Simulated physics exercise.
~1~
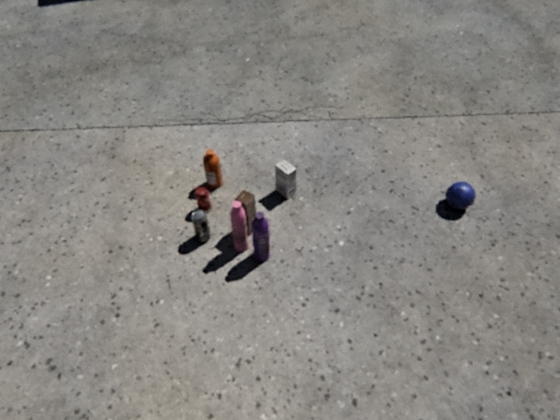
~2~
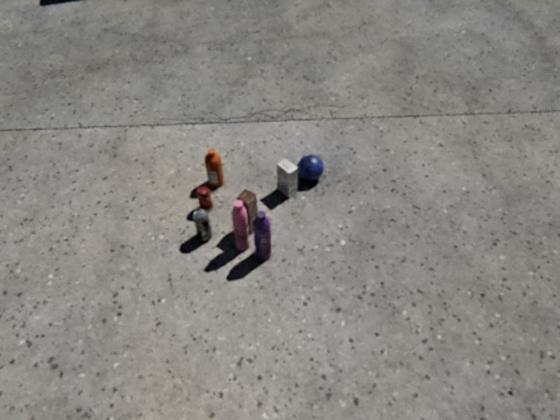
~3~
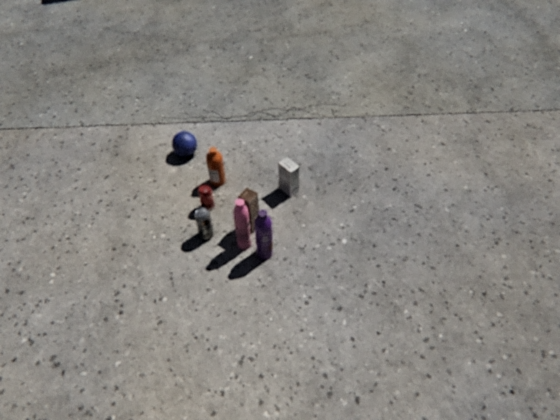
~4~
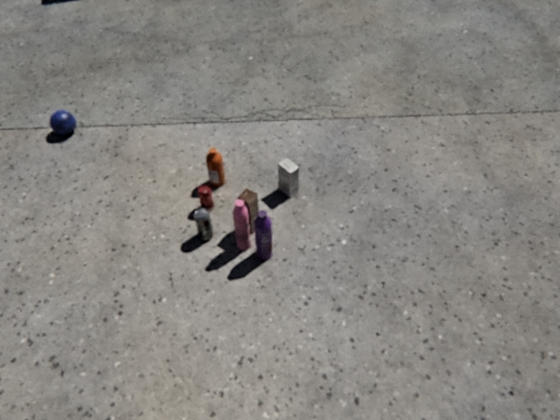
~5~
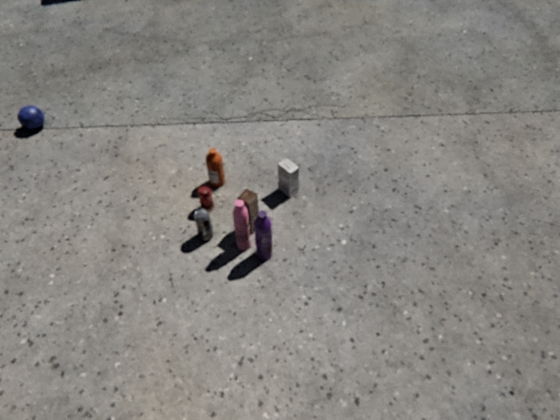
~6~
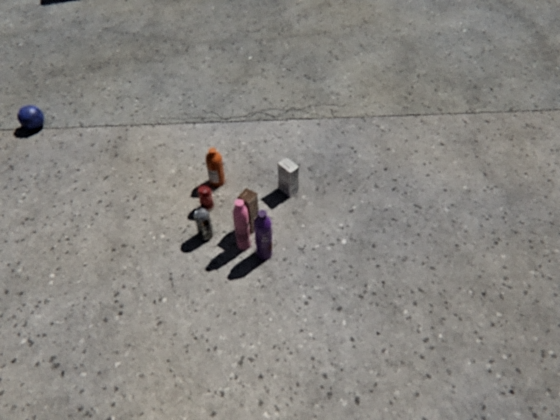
At the start, a blue ball sits to the right of a small group of bottles, cans and cartons standing on sunlit, speckled concrete. The ball rolls left and passes close behind the white carton, leaving it upright. It carries on behind the orange bottle, again without knocking anything over. Next it travels well clear of the group toward the far left, near the long crack in the floor. It moves slightly farther left and comes to rest near the edge of view, with all seven items still standing where they were.
